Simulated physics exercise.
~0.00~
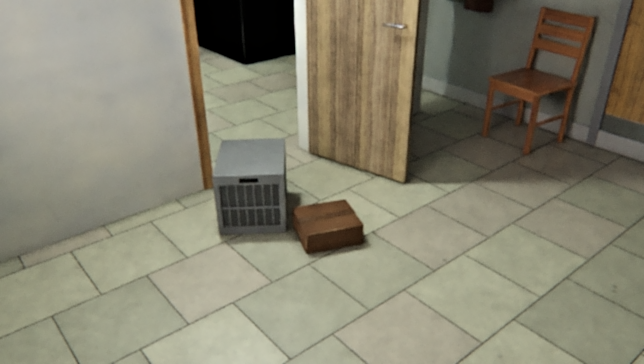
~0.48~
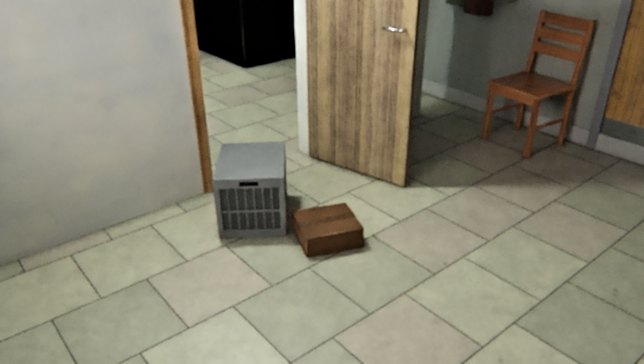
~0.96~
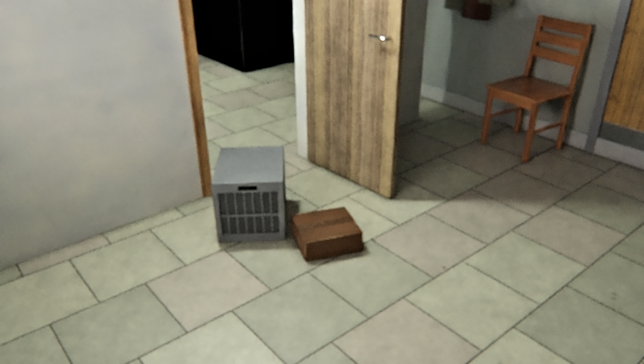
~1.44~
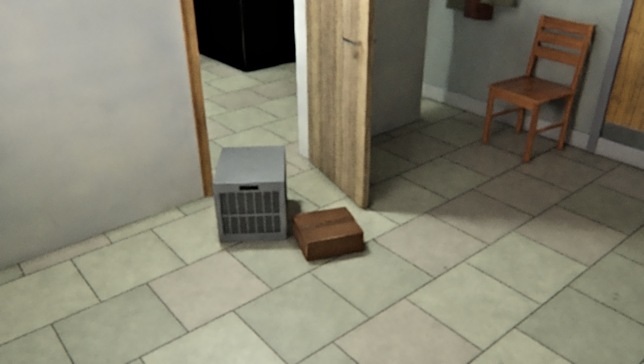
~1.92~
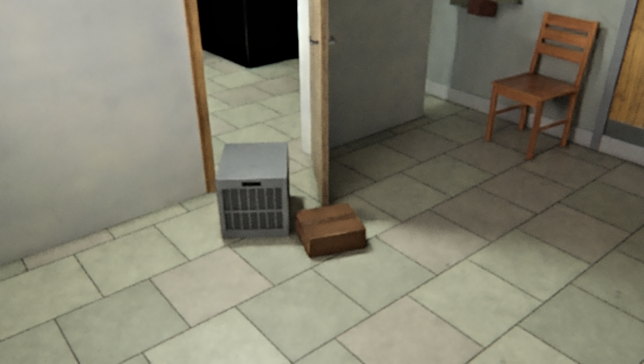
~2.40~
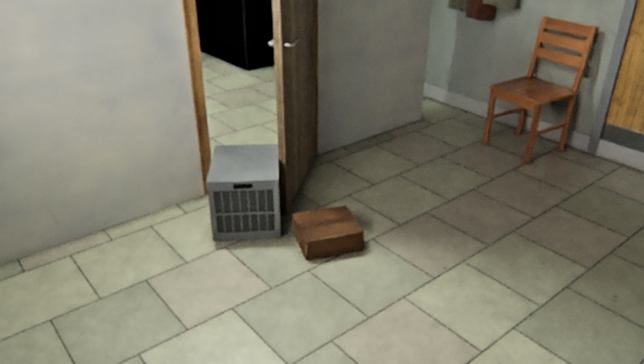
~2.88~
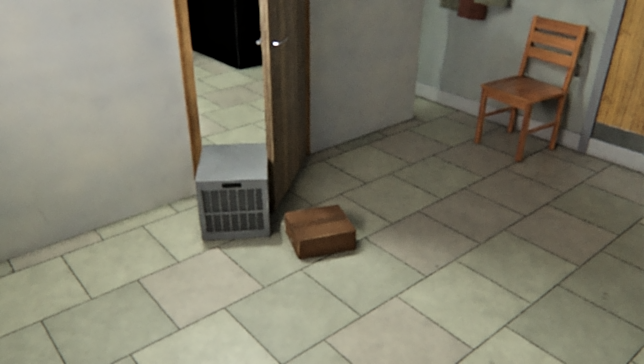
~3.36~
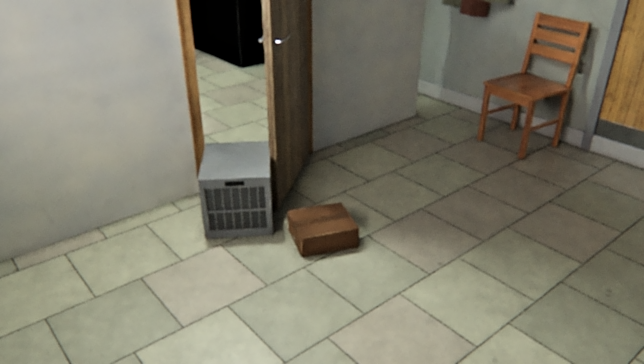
Wooden door slowly swinging toward its frame, a grey slatted chest shifting slightly left beside a brown box, and the door stopping ajar.
